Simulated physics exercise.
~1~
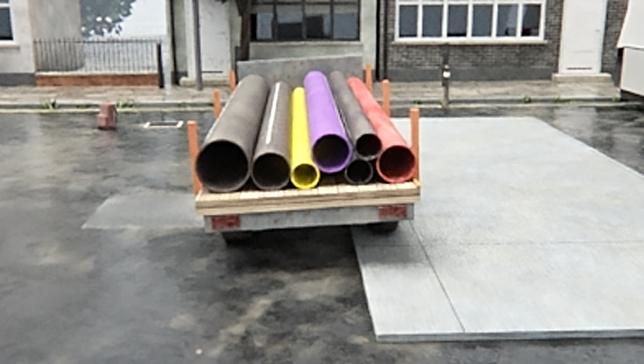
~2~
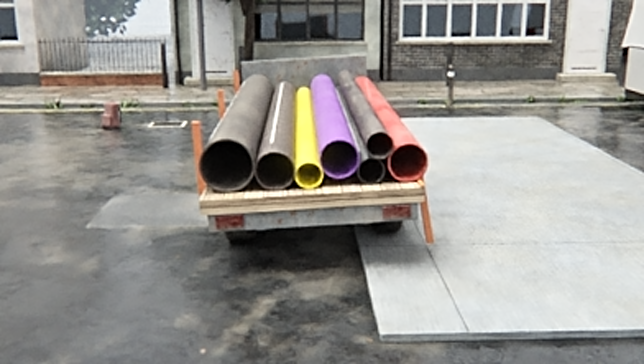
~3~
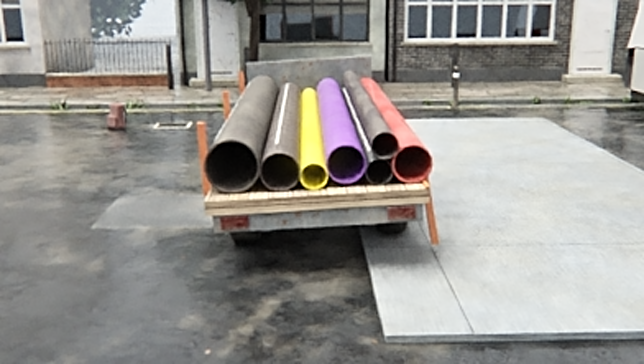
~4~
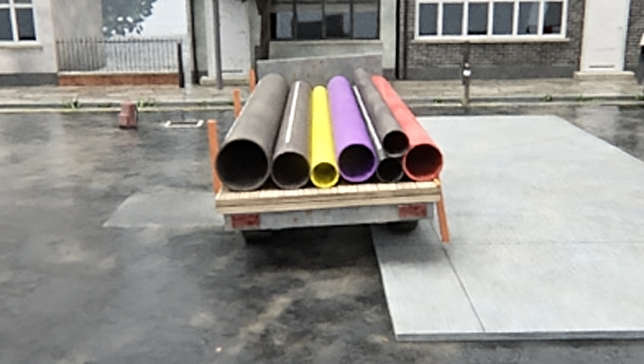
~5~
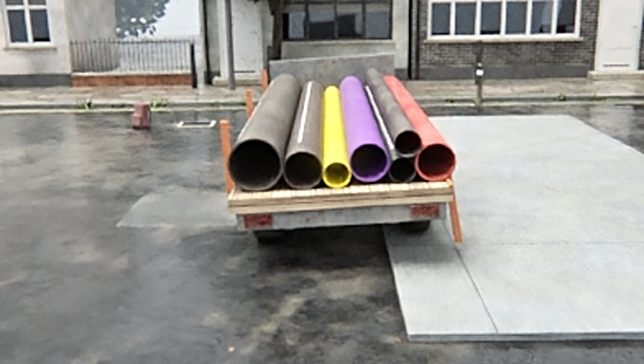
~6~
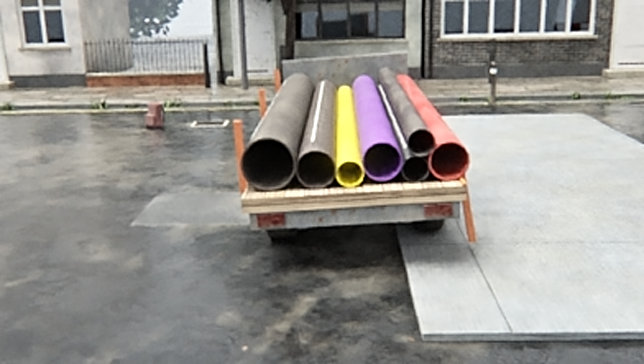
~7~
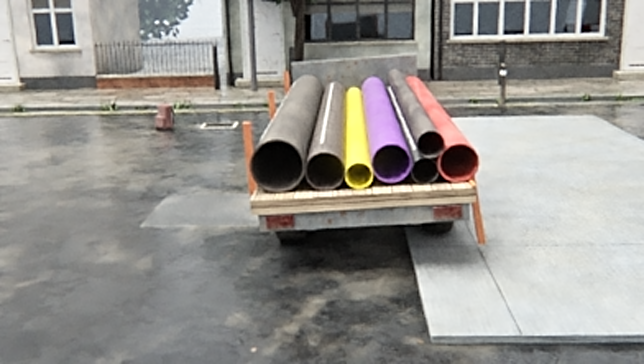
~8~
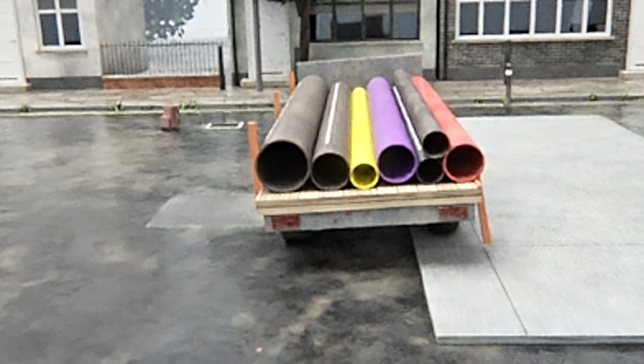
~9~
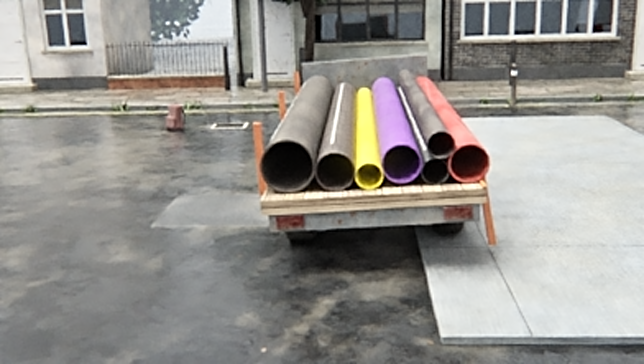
A wet paved yard in front of grey buildings with white-framed windows is seen from behind a low flatbed trailer, with a pale concrete slab on the right. Seven hollow pipes lie end-on across its wooden deck, mostly dark grey, with a yellow one and a purple one near the middle and a red one at the right. Orange posts stand along both edges. The right-hand posts swing down, and the purple and red pipes shift slightly to the right. The load then settles and stays still as the view pans slowly left, with every pipe still on the deck.
